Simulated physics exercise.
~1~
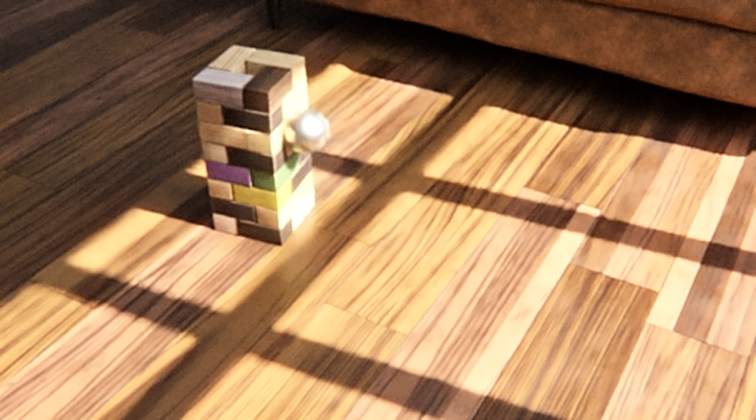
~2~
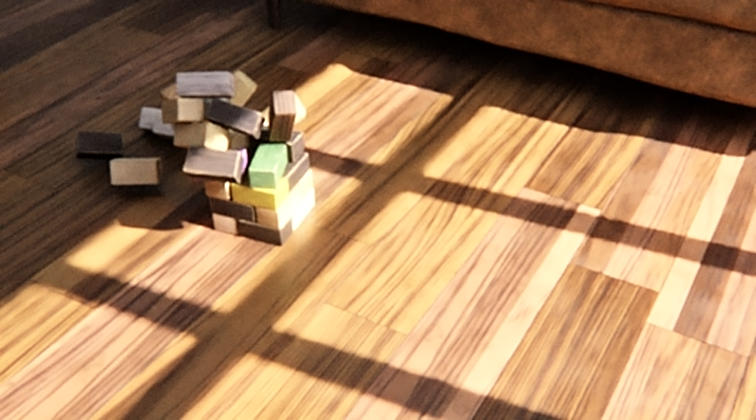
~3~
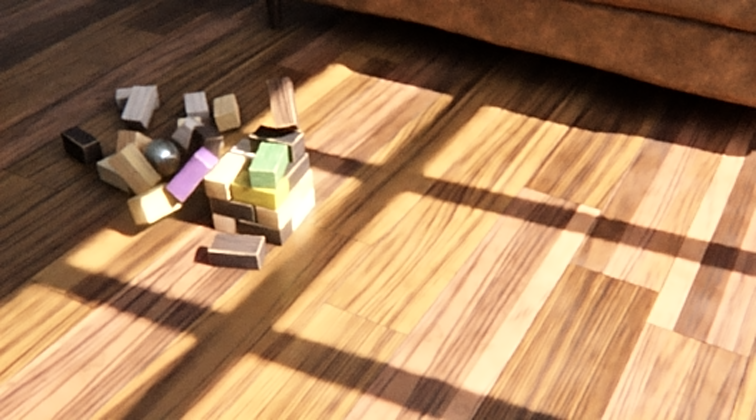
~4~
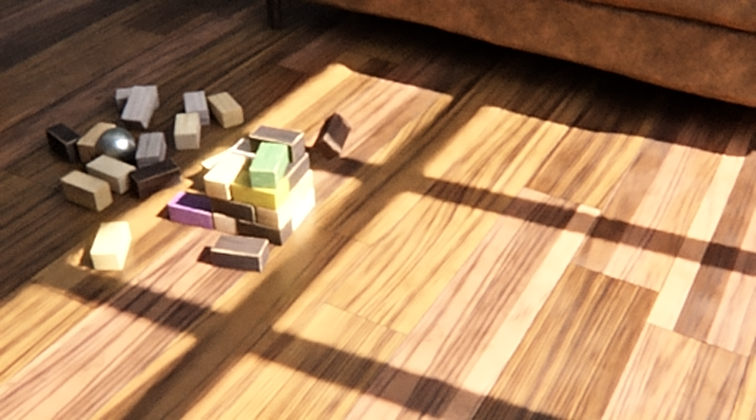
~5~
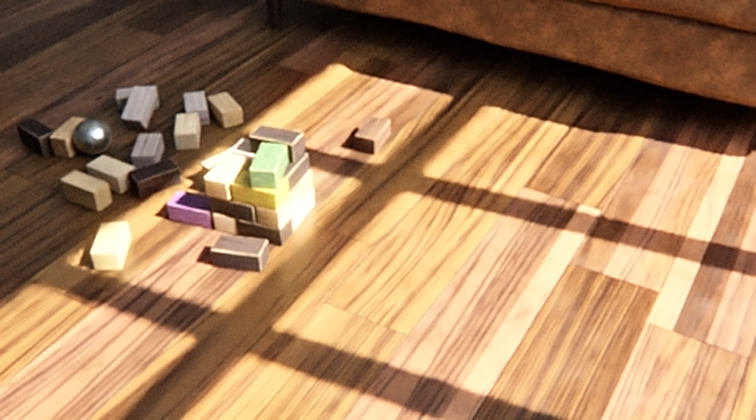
A steel ball smashing through a wooden block tower, scattering upper blocks leftward and rolling away while the lower layers stay standing.
